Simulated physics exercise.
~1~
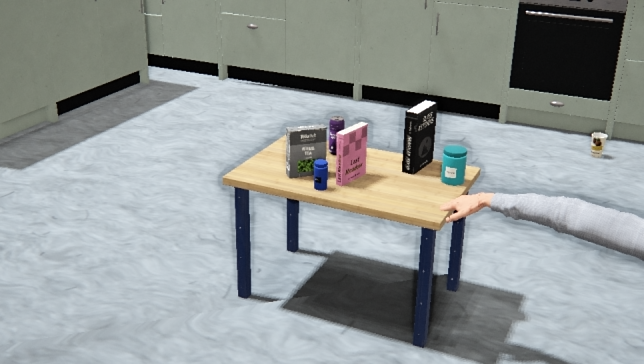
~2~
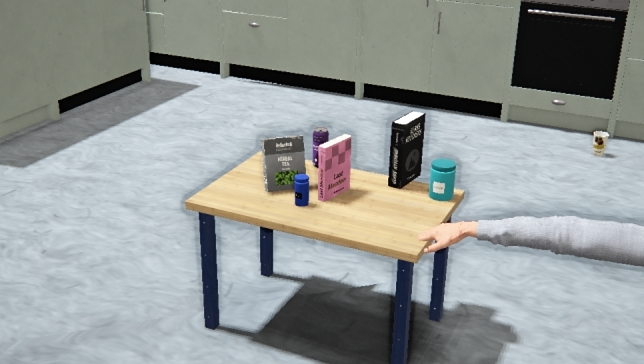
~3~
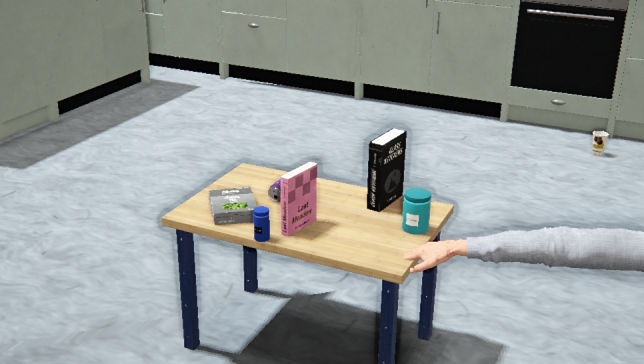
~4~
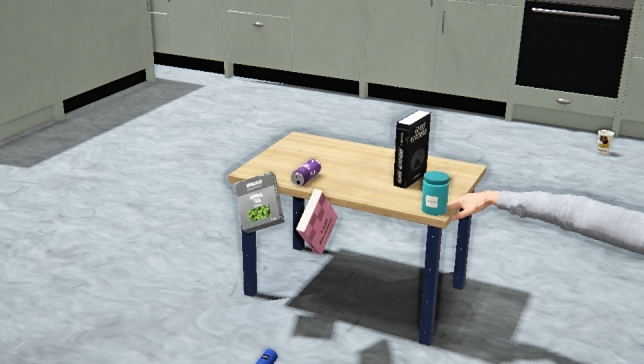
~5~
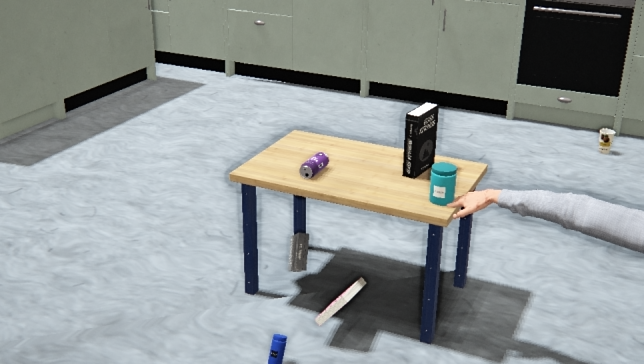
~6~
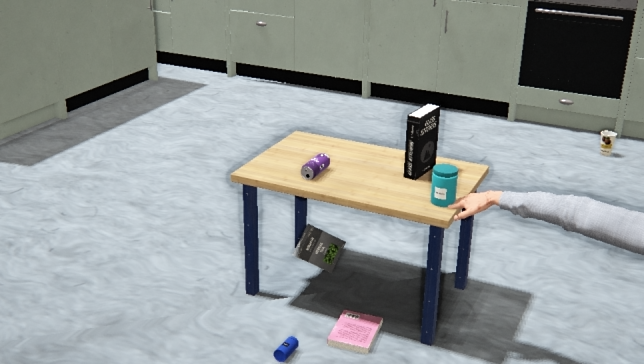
A hand on a grey-sleeved arm grips the right corner of a wooden side table with dark blue legs, seen from slightly above in a kitchen with a pale floor and grey-green cabinets. On top stand a grey packet, a purple can, a blue shaker and a pink book, with a black book and a turquoise jar to the right. The table moves left and towards us, and the packet and can topple. It then jerks back, and the shaker, pink book and packet drop over the front edge. Finally, the shaker and pink book lie on the floor, the packet is tilted beneath the table, and the can rests on its side near the upright black book and jar.
